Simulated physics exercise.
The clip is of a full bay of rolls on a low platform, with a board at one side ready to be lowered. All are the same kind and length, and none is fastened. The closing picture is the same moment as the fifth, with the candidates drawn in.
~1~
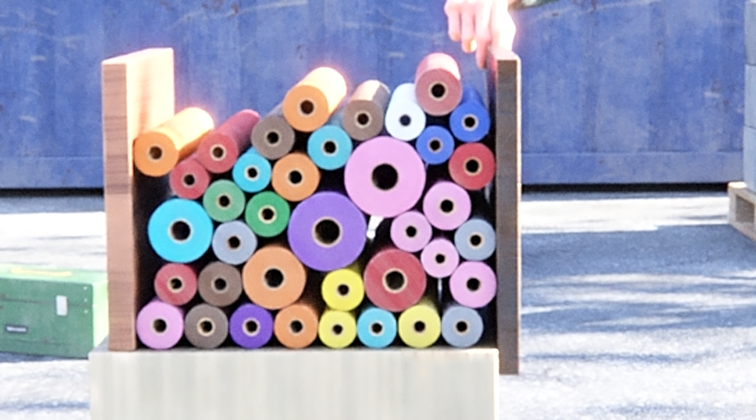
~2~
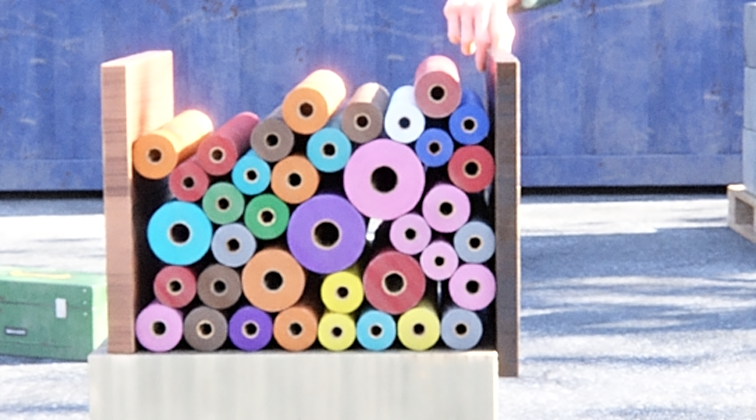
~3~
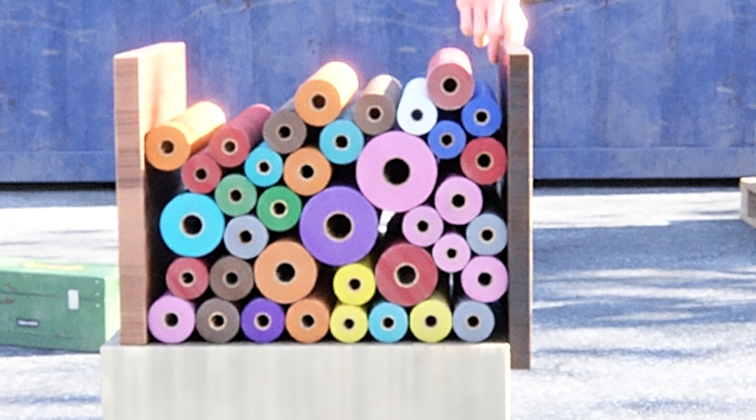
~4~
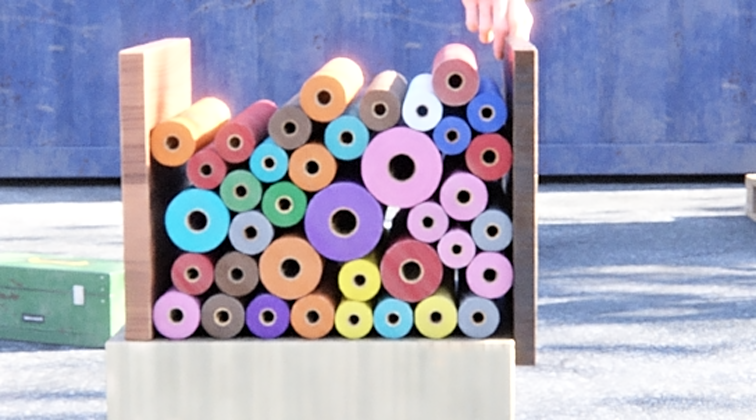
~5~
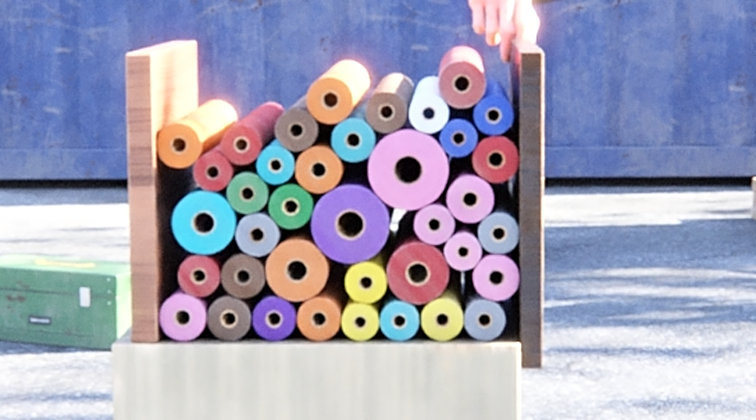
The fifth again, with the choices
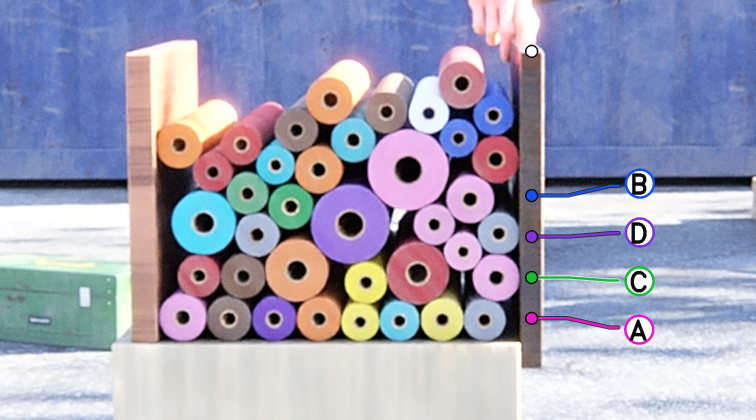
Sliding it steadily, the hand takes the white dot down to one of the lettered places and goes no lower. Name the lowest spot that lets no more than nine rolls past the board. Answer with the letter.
Slide it to C.
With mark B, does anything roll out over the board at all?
At B: Yes.
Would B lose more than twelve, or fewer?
Fewer than twelve.
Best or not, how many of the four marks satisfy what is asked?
Three of the four.
On the marked copy, A at (532, 318); B at (532, 196); C at (532, 278); D at (532, 237); the white dot at (532, 51).
Taking C. A third of the way, top of the board (520, 149).
Two thirds of the way, top of the board (520, 260).
When it is over, top of the board (520, 276), seven out over the board.
As for the rest, A more than nine out over the board; B two out over the board; D about five out over the board.
